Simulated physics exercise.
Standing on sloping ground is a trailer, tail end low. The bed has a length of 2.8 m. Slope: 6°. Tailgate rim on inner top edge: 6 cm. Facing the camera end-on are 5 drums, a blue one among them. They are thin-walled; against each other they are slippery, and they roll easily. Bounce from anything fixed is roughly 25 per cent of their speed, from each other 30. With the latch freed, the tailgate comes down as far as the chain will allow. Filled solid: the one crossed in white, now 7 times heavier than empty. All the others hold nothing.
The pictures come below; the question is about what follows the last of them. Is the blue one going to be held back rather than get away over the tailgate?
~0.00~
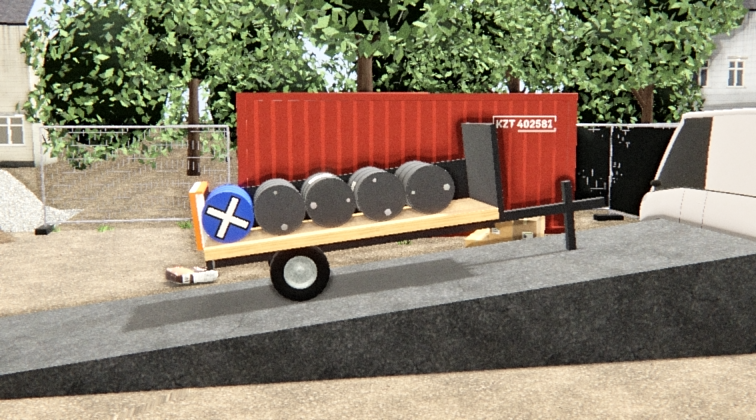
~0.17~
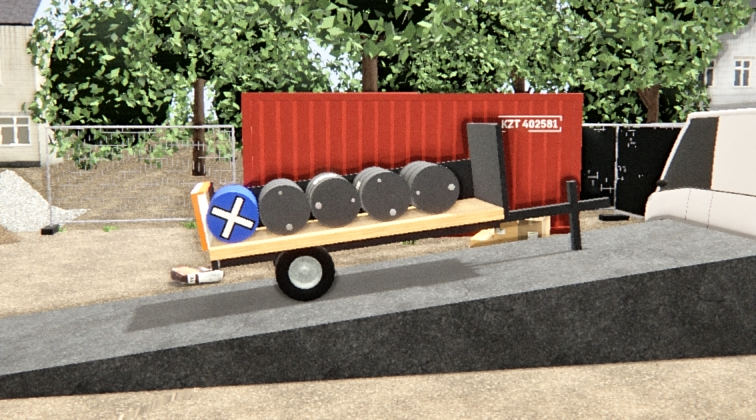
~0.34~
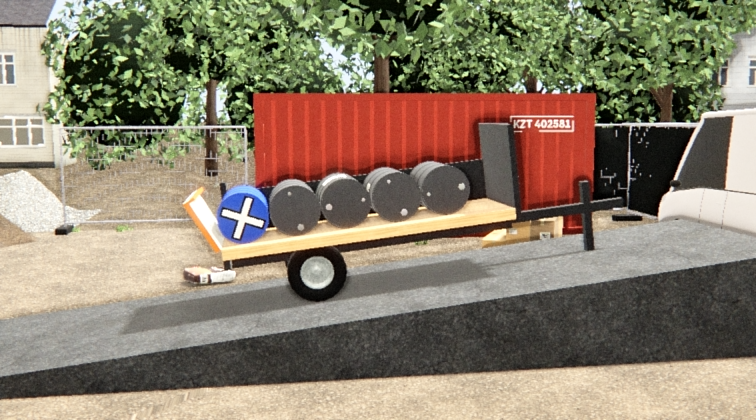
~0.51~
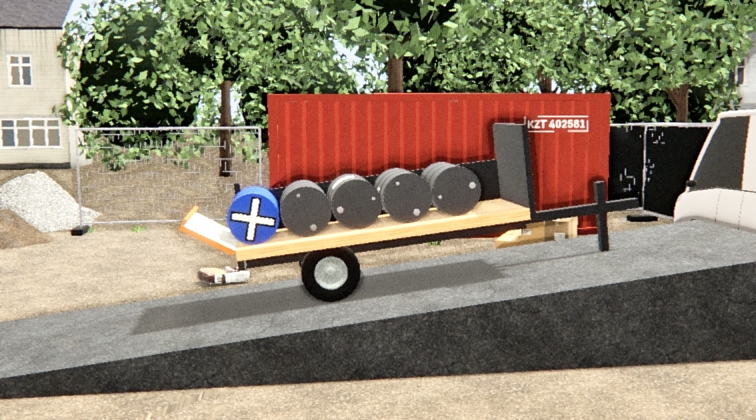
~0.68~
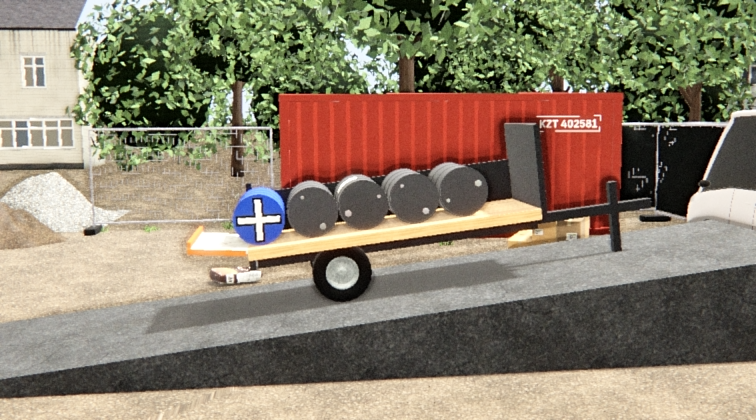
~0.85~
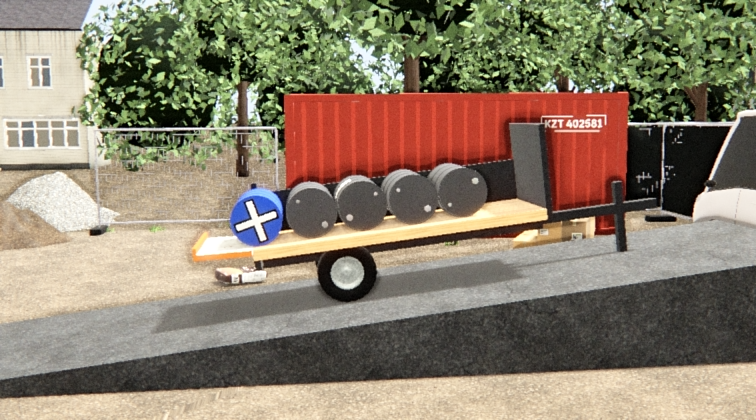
Yes, it is kept.
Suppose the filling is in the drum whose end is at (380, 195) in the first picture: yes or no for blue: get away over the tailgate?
Lab note: In that case, blue - yes, it would.
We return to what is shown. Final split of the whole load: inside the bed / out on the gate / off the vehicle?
4 - 1 - 0.
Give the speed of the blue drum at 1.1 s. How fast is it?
About 0.6 m/s.
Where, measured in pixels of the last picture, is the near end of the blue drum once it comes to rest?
Look near pixel (214, 225).
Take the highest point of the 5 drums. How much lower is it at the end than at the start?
Comparing start and end, it's lower by about 5 cm.
By 1.1 s, blue is on the gate, 5 cm past the hinge, rolling left; 0 of 5 are out.
By 1.3 s, blue is on the gate, 20 cm past the hinge, rolling left; 0 of 5 are out.
By 1.7 s, blue is on the gate, 35 cm past the hinge; 0 of 5 are out.
Finally (2.7 s), blue is on the gate, 30 cm past the hinge; 0 of 5 are out.
